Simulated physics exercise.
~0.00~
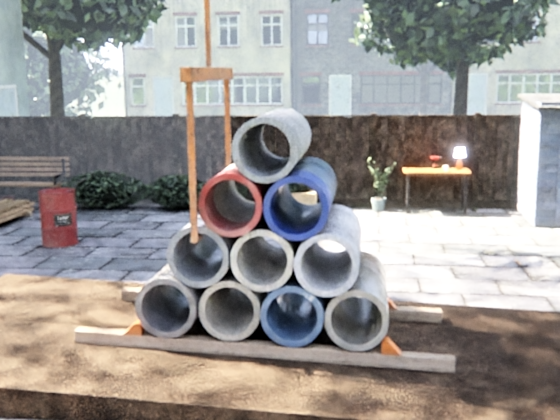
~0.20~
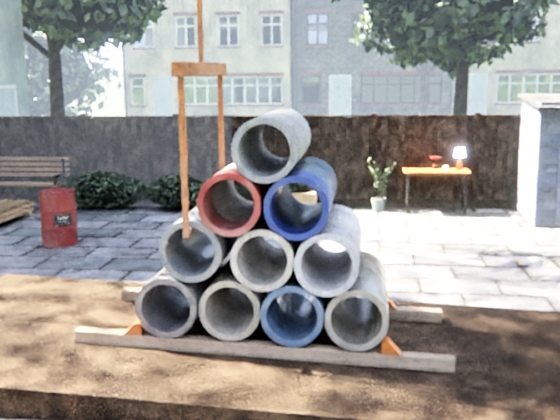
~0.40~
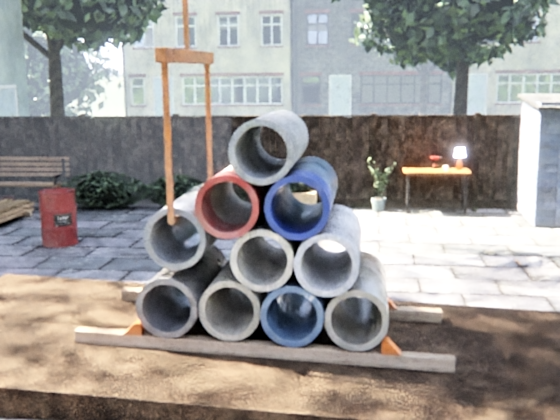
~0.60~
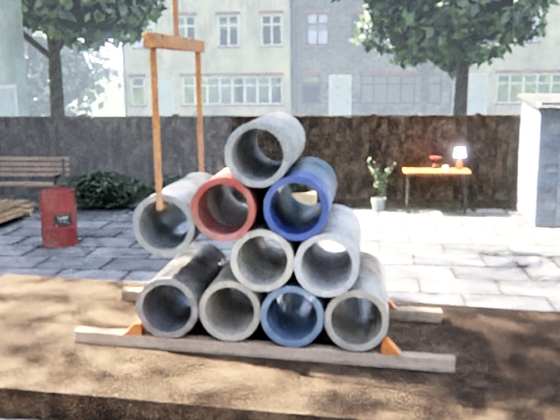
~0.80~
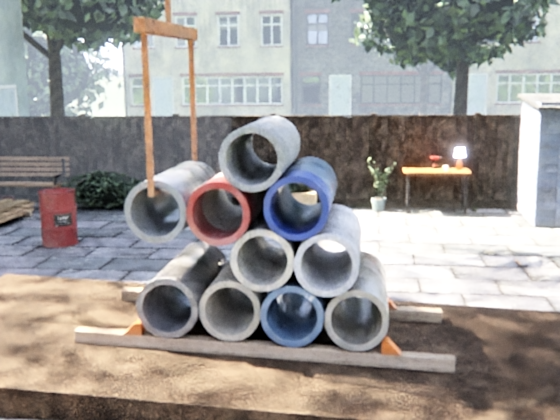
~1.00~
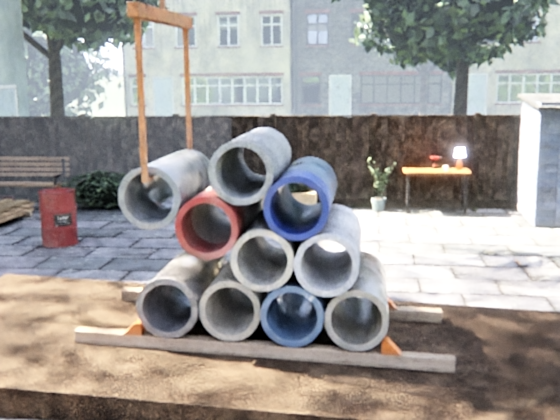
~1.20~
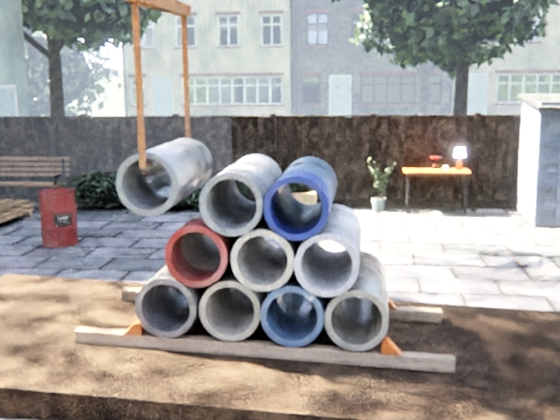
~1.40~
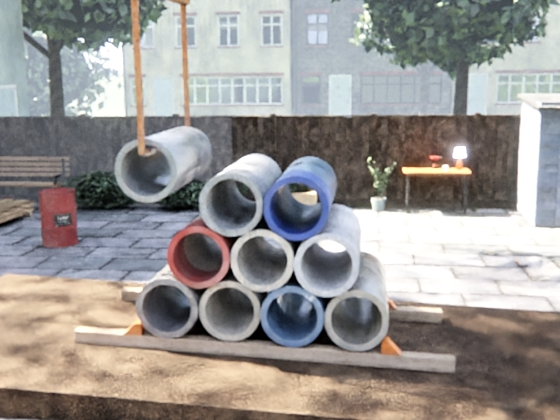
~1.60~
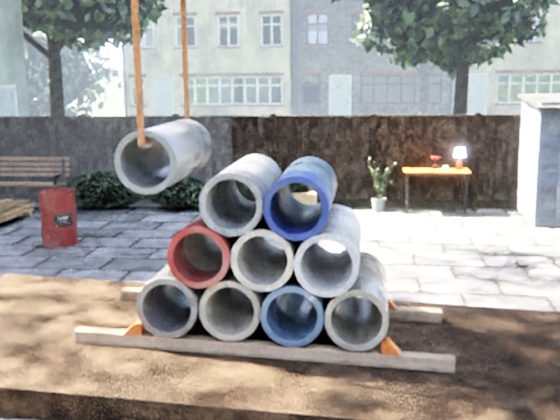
At first, ten concrete pipes sit in a stepped stack on wooden bearers, a red one and a blue one among them, with an orange lifting beam hooked to the pipe at the left of the second row. The beam rises and draws that pipe out to the left and upward. As it climbs clear, the red pipe rolls down to the left into the empty place. The grey pipe from the very top follows, dropping into the spot beside the blue one. In the end the stack rests still, blue unmoved, while the lifted pipe hangs at the left, still rising.
